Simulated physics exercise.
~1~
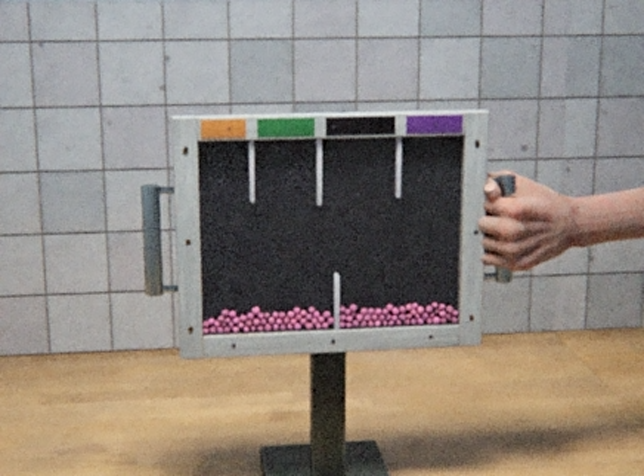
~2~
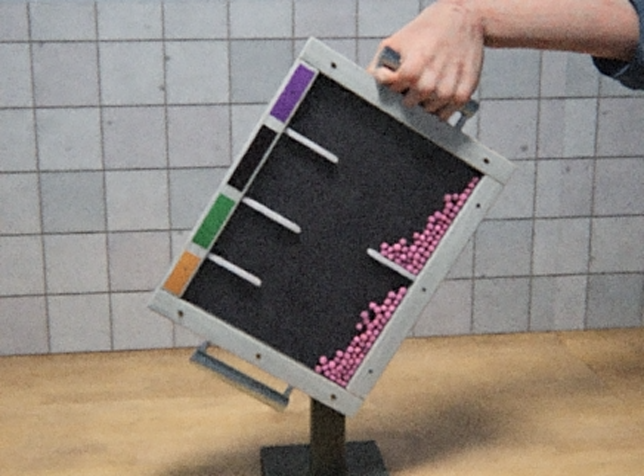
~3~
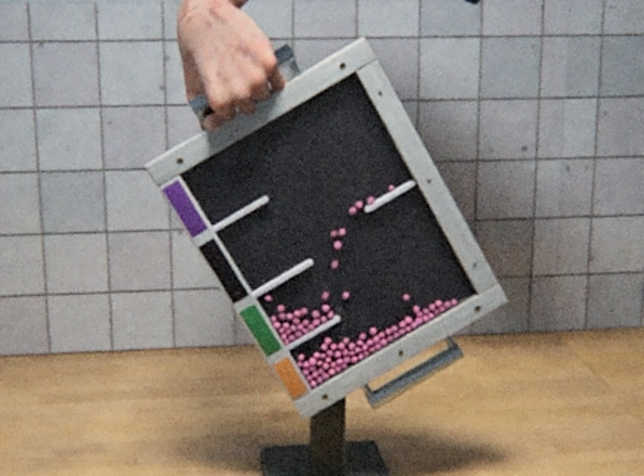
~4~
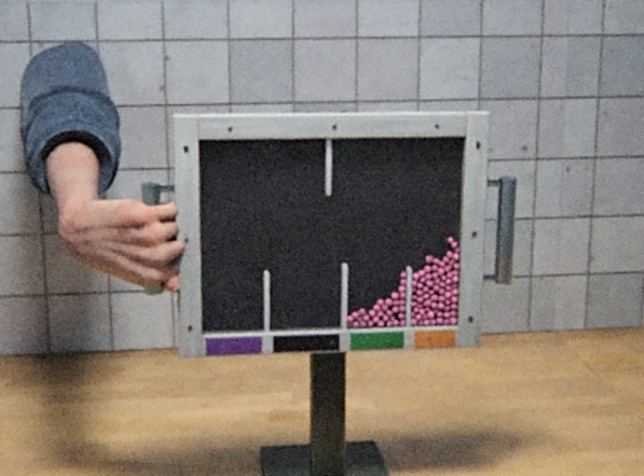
A shallow, windowed case with a pale frame turns on a dark post, seen from the front on a wooden surface before a grey tiled wall. Pink beads lie along its floor around a short divider, while three partitions hang beneath orange, green, black and purple labels. A hand grips the right handle and swings it up and over, turning the case counterclockwise as the beads slide into the right side. Tipping further, they spill down toward the green and orange pockets. The case ends upside down, hand at left, with most beads heaped over orange, fewer in green, and black and purple empty.
